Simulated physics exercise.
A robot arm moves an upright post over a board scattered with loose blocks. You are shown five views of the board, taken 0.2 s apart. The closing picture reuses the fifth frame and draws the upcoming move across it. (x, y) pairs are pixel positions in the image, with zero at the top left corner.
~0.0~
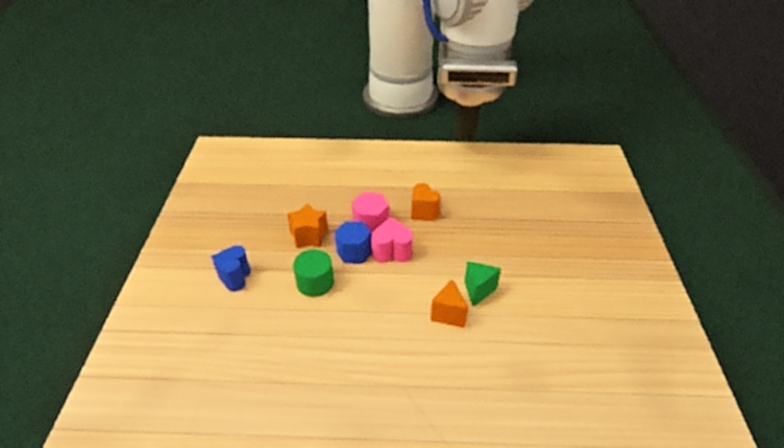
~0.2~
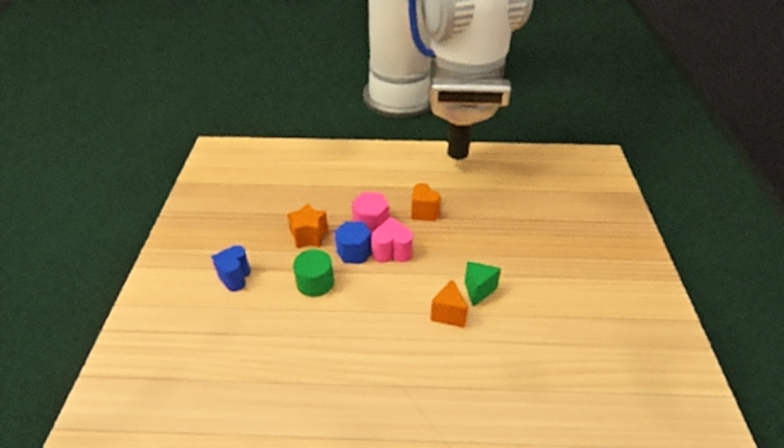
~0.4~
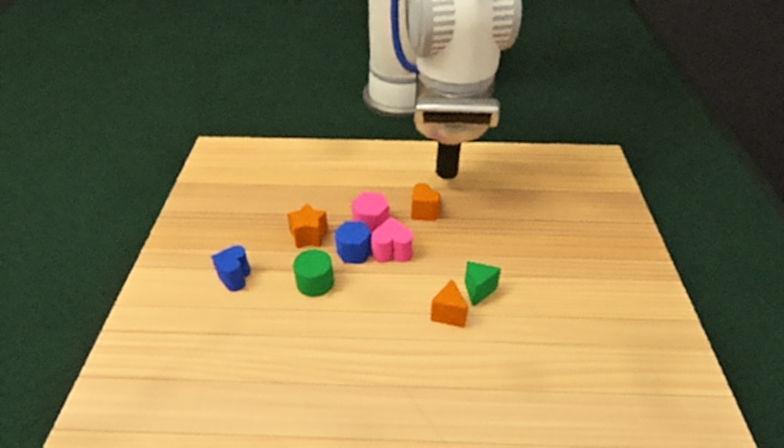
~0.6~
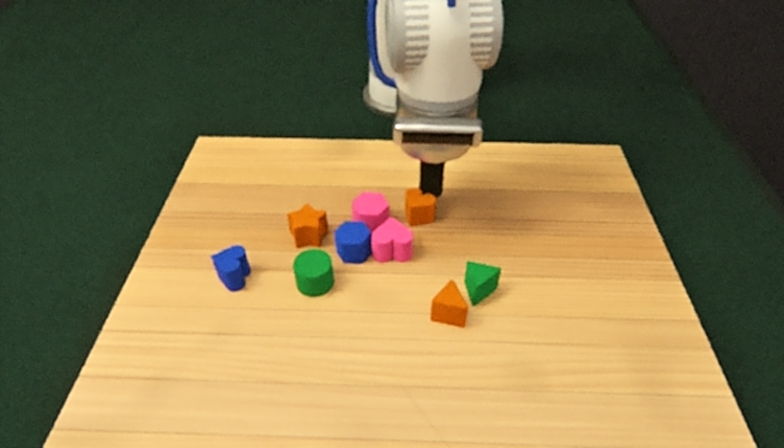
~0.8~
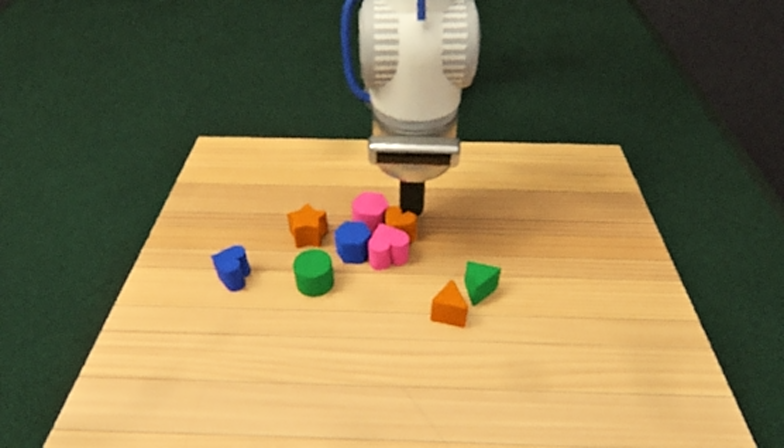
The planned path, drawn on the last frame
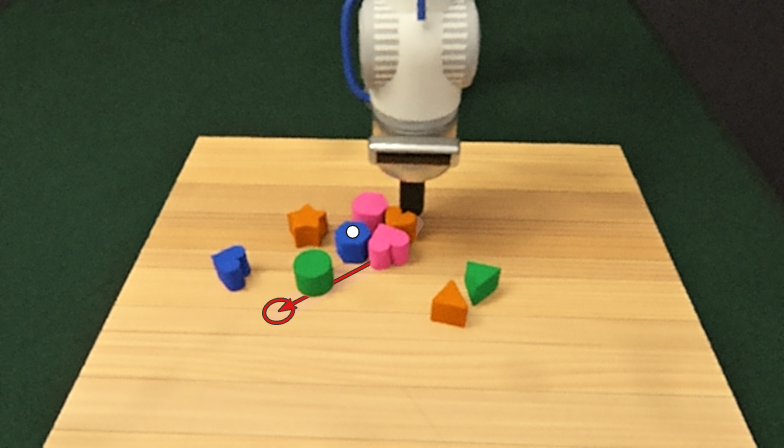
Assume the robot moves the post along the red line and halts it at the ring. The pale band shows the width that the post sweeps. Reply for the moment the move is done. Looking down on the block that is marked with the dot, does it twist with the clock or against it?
With the clock.
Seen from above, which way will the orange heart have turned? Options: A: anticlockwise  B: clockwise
A
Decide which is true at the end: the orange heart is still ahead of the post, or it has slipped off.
The post has moved past the orange heart by the time the path ends.
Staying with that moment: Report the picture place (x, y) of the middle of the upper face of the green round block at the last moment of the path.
Around (244, 280).
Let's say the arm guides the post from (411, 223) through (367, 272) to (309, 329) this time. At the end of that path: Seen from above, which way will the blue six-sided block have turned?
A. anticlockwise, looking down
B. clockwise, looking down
I'll go with B - clockwise, looking down.
Path on the board, from (411, 223) by way of (358, 270) to (279, 311); the dot is on the blue six-sided block.
What follows on the original path. One third of the way, post (380, 243); blue six-sided block (333, 237), turned 55° clockwise; pink heart (369, 272), turned 30° anticlockwise; orange heart (361, 249).
Two thirds of the way, post (330, 269); green round block (282, 272); blue six-sided block (327, 237), turned 70° clockwise; pink heart (363, 285), turned 65° anticlockwise; orange heart (318, 282), turned 10° anticlockwise.
At the end, post (275, 297); green round block (244, 280); blue six-sided block (327, 237), turned 70° clockwise; pink heart (363, 285), turned 65° anticlockwise; orange heart (296, 305), turned 75° anticlockwise.
